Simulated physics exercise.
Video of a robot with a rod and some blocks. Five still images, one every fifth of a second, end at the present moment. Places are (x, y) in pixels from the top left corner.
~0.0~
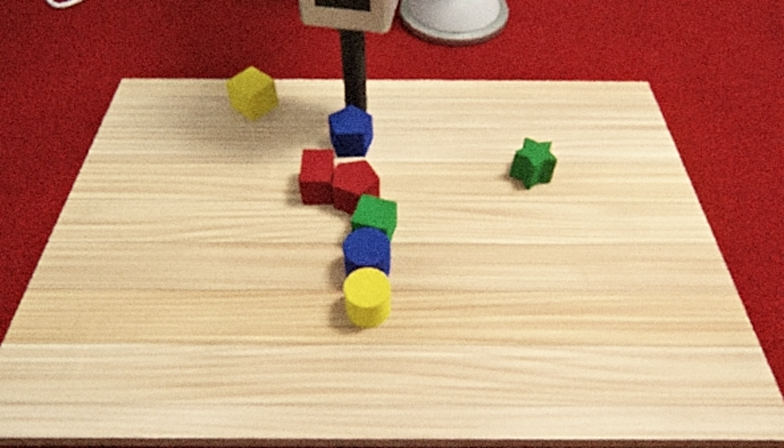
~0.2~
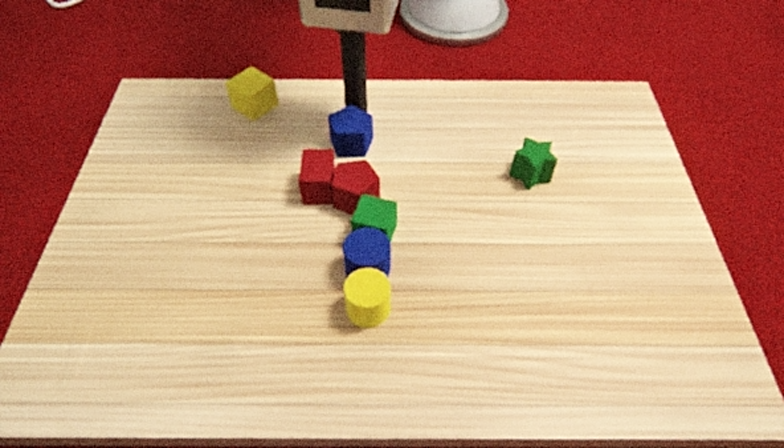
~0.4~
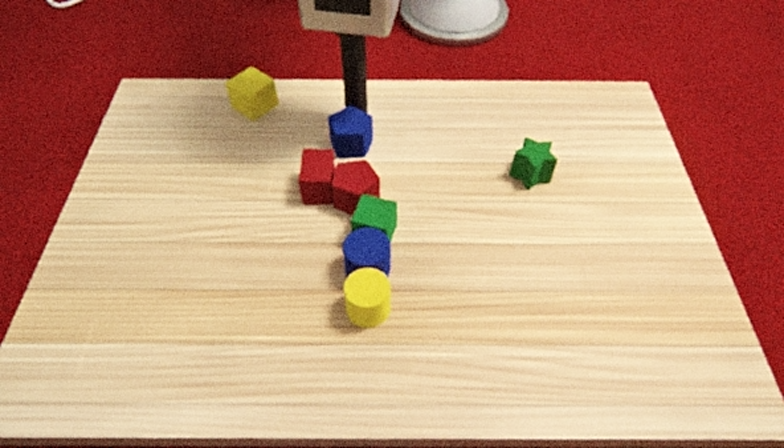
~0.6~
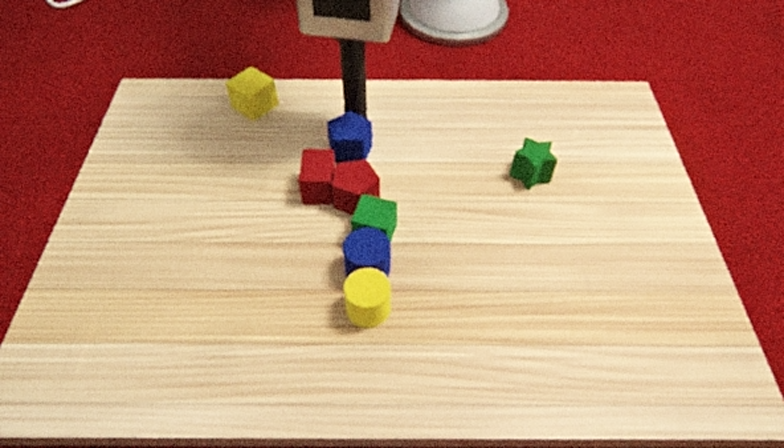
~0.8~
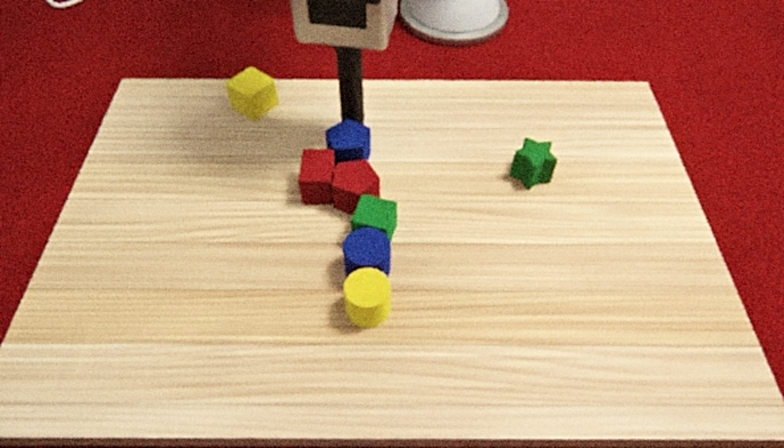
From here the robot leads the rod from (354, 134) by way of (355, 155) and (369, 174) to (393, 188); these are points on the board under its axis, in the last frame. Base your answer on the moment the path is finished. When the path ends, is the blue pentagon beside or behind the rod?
That would be a yes.
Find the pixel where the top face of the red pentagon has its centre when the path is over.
I'd expect the centre of its top face to be at (344, 205).
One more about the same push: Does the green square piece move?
I'd say yes.
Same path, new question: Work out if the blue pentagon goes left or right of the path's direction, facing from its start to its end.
It's going to go right.
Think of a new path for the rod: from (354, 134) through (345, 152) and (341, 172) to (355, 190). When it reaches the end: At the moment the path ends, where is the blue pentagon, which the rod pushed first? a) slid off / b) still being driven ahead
b
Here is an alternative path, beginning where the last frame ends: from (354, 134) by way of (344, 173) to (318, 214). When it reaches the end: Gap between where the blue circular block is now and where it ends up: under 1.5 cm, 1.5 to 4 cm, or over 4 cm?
Band: 1.5 to 4 cm.
On the path given first. One third of the way, rod at (355, 149); red rectangular block at (310, 169); blue pentagon at (349, 155); red pentagon at (352, 186); green square piece at (380, 214).
Two thirds of the way, rod at (369, 168); red rectangular block at (309, 169); blue pentagon at (349, 171); red pentagon at (345, 203); green square piece at (387, 216), turned 15° clockwise.
At the end, rod at (393, 181); red rectangular block at (309, 169); blue pentagon at (349, 172); red pentagon at (344, 205); green square piece at (387, 216), turned 10° clockwise.
